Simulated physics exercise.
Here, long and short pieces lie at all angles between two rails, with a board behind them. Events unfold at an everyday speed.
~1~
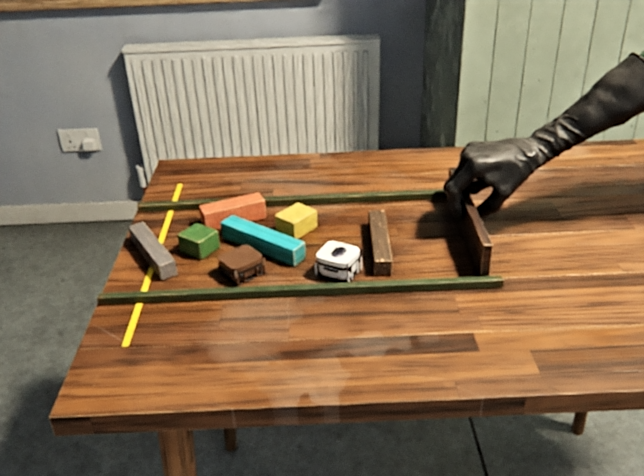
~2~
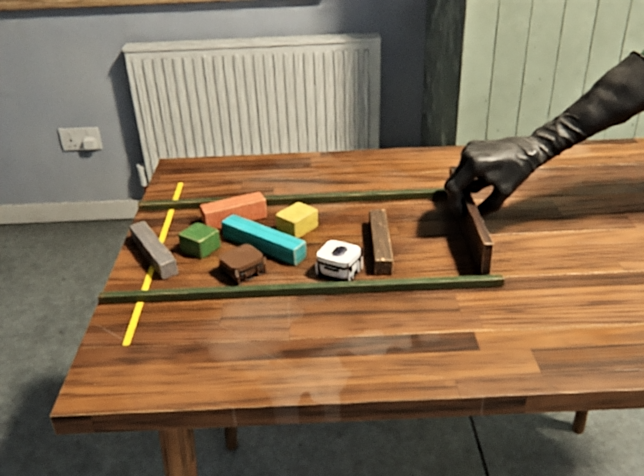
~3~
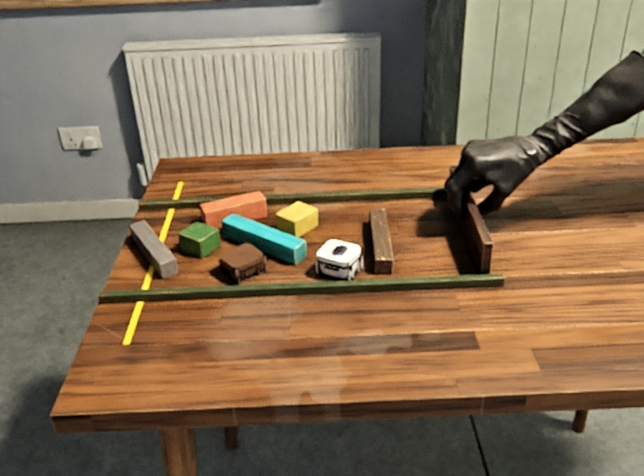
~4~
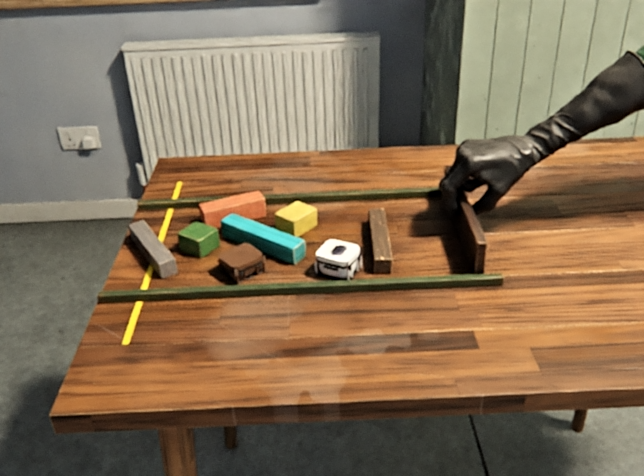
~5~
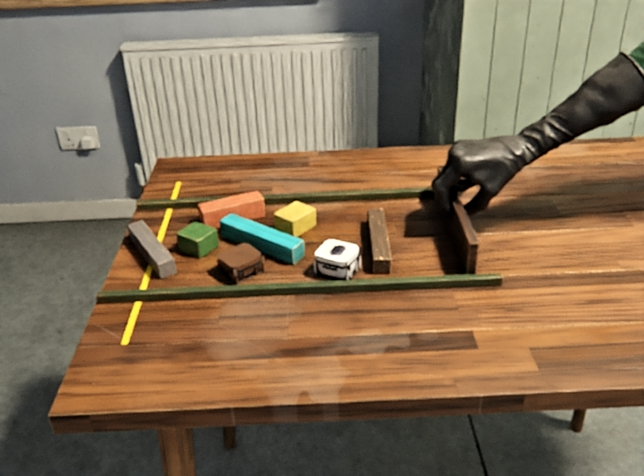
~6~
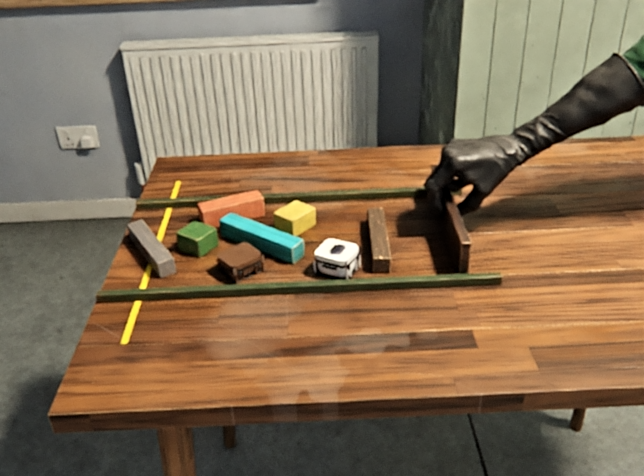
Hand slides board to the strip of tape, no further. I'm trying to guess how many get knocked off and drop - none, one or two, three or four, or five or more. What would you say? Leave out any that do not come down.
Honestly, a fair few fall - three or four of them.
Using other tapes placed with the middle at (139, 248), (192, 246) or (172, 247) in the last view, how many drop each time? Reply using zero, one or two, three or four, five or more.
Result per tape, as listed: More than four; just one or two; three to four.
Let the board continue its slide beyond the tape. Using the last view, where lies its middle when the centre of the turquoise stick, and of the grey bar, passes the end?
Around (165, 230) first and around (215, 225) second.
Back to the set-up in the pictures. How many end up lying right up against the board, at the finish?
2.
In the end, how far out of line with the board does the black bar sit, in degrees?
It sits some 0° out of line.
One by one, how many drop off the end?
In all, 4 of them.
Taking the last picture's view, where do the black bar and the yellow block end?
The black bar stops around (144, 250); the yellow block around (132, 224).
Soon after, none off yet; grey bar at rest near (151, 248); green block at rest near (197, 239); orange bar at rest near (232, 209).
After that, none off yet; grey bar at rest near (151, 248); green block at rest near (195, 239); orange bar moving near (230, 208).
And then, none off yet; grey bar tilting well over near (98, 261); green block displaced well along near (128, 244); orange bar displaced about its own width near (175, 207).
In the end, the number that fall off is three or four; gone, turquoise stick, brown case, green block and grey bar.
